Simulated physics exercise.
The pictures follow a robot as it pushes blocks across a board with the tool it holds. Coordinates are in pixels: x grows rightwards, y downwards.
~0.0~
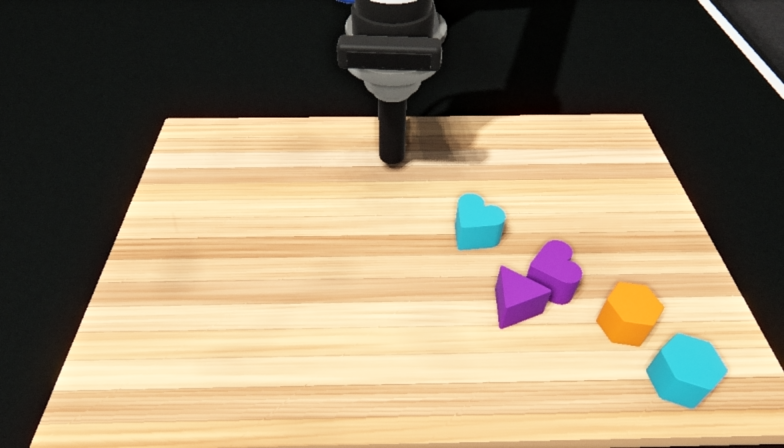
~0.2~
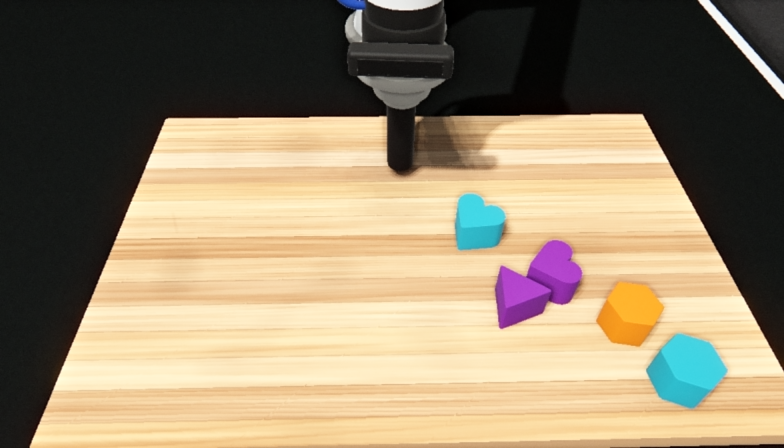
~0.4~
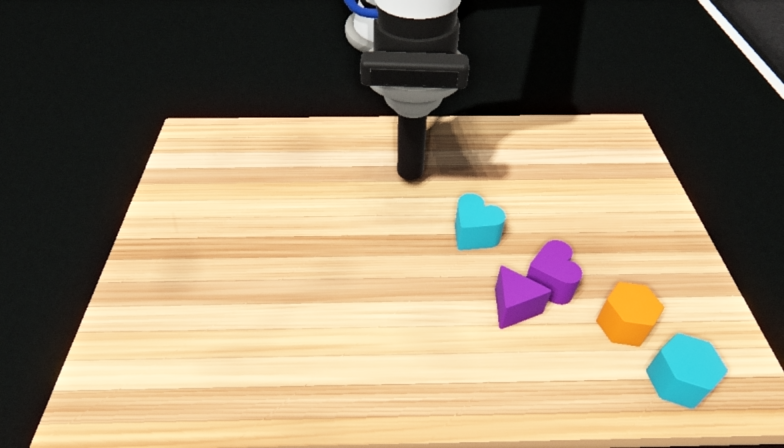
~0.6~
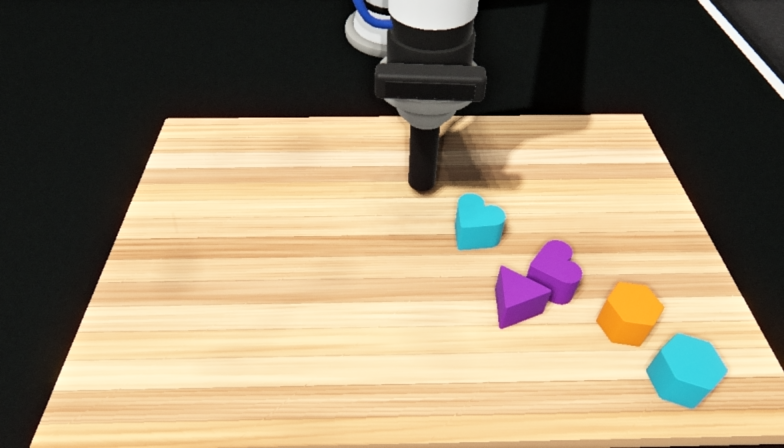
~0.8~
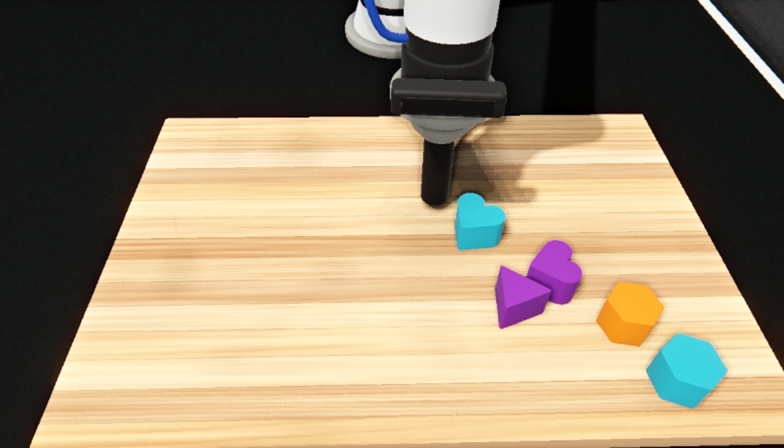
At the start, a black robotic tool stands near the back edge of a light wooden board, with a turquoise heart, a purple triangle, a purple heart and two six-sided blocks to its right. The tool slides steadily forward and rightward, ending close beside the turquoise heart, while every block stays still.
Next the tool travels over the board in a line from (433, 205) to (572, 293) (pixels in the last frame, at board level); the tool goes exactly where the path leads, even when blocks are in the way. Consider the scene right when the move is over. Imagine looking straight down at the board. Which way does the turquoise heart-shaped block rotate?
The sense of turning is clockwise.
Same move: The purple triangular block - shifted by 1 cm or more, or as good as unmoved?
By the last moment of the path, the purple triangular block has shifted.
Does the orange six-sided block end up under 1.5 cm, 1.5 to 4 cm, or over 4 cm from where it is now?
Once the path ends, it will sit 1.5 to 4 cm from where it is now.
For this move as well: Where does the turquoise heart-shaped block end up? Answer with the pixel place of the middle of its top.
The middle of the upper face of the turquoise heart-shaped block will lie at about (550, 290) in the picture.
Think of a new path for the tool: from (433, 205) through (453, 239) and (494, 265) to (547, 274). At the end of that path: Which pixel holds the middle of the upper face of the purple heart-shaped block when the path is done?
Around pixel (589, 270).
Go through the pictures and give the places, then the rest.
In the first frame, tool tip (392, 156); block tops, turquoise heart-shaped block (478, 211); purple triangular block (520, 287); purple heart-shaped block (558, 261); orange six-sided block (636, 303).
In the second frame, tool (400, 163); blocks unchanged.
In the third frame, tool (410, 171); blocks unchanged.
In the fourth frame, tool (422, 182); blocks unchanged.
In the fifth frame, tool (434, 196); turquoise heart-shaped block (478, 211); purple triangular block (520, 287); purple heart-shaped block (558, 261); orange six-sided block (636, 303).
What follows on the original path. One third of the way, tool (477, 223); turquoise heart-shaped block (507, 235), turned 15° clockwise.
Two thirds of the way, tool (524, 252); turquoise heart-shaped block (536, 269), turned 65° clockwise; purple triangular block (517, 295), turned 15° clockwise; purple heart-shaped block (582, 281), turned 40° anticlockwise.
At the end, tool (576, 284); turquoise heart-shaped block (550, 290), turned 115° clockwise; purple triangular block (509, 300), turned 35° clockwise; purple heart-shaped block (610, 311), turned 70° anticlockwise; orange six-sided block (666, 314), turned 25° anticlockwise.
